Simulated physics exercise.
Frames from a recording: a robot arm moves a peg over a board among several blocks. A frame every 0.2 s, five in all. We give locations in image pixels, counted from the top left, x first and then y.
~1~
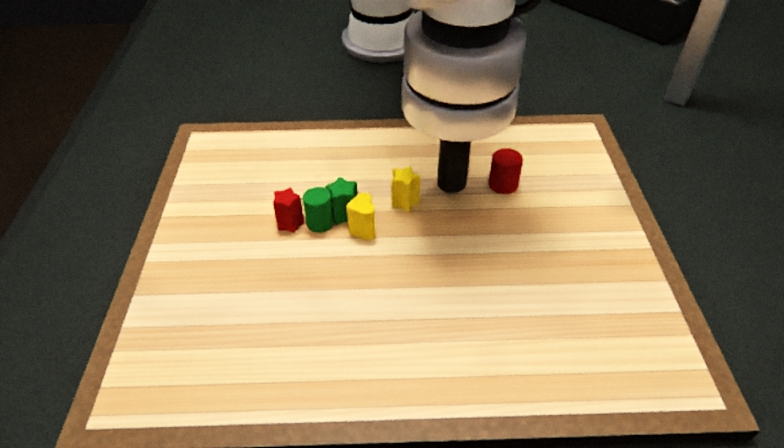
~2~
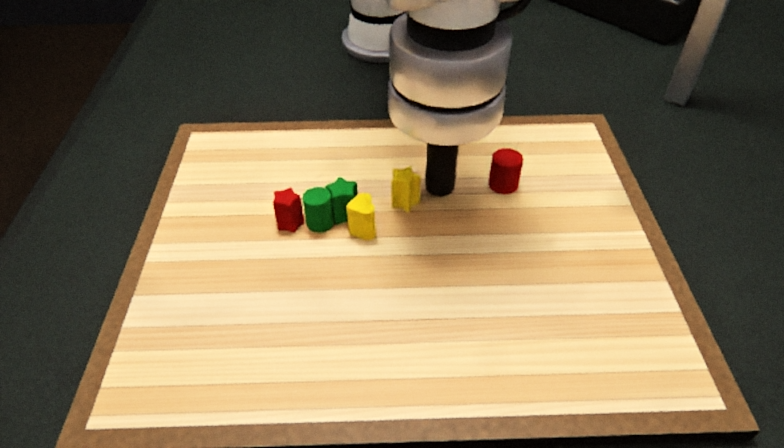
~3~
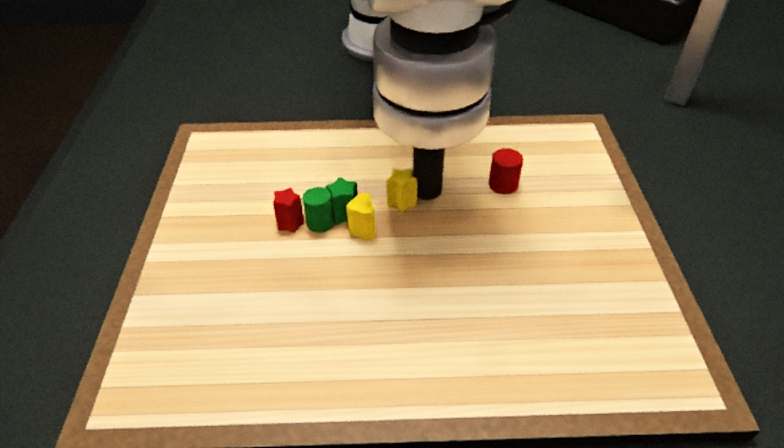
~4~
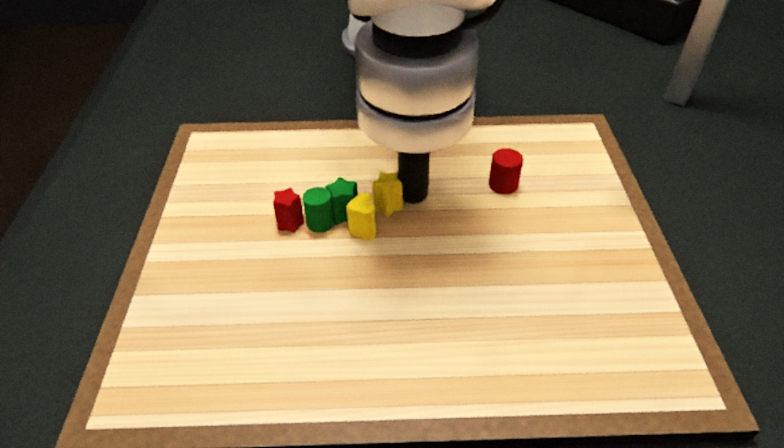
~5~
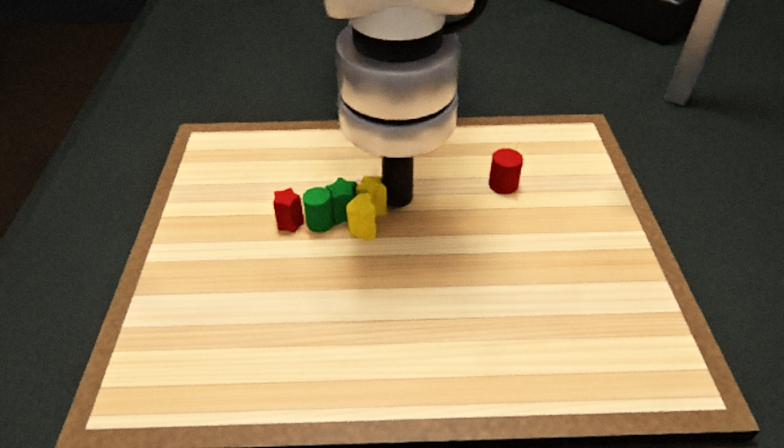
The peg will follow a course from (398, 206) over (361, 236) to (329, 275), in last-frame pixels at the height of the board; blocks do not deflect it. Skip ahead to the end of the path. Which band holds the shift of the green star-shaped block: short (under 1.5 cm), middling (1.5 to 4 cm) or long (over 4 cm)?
It travels between 1.5 and 4 cm.
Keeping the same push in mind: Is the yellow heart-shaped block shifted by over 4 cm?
In short: Yes.
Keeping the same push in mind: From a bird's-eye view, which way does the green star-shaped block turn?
If we look at it from overhead, the green star-shaped block pivots counter-clockwise.
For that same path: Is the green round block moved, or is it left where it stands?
The green round block moves.
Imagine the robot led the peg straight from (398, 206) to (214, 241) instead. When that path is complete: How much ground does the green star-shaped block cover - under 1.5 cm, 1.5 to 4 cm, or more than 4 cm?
Upwards of 4 cm.
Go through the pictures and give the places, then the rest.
In the first picture, peg tip at (452, 184); block tops, green round block at (316, 195); green star-shaped block at (341, 186); yellow heart-shaped block at (362, 203); yellow star-shaped block at (405, 175).
In the second picture, peg at (440, 187); blocks unchanged.
In the third picture, peg at (427, 191); yellow star-shaped block at (402, 175).
In the fourth picture, peg at (413, 194); yellow star-shaped block at (388, 179).
In the fifth picture, peg at (398, 198); green round block at (316, 195); green star-shaped block at (341, 186); yellow heart-shaped block at (362, 203); yellow star-shaped block at (372, 183).
On the path given first. One third of the way, peg at (373, 218); green round block at (303, 198); green star-shaped block at (325, 185), turned 15° anticlockwise; yellow heart-shaped block at (352, 211), turned 30° anticlockwise; yellow star-shaped block at (350, 189), turned 45° clockwise.
Two thirds of the way, peg at (348, 240); green round block at (303, 198); green star-shaped block at (323, 184), turned 20° anticlockwise; yellow heart-shaped block at (325, 234), turned 30° anticlockwise; yellow star-shaped block at (348, 190), turned 70° clockwise.
At the end, peg at (328, 267); green round block at (303, 198); green star-shaped block at (323, 184), turned 20° anticlockwise; yellow heart-shaped block at (298, 256); yellow star-shaped block at (348, 190), turned 70° clockwise.
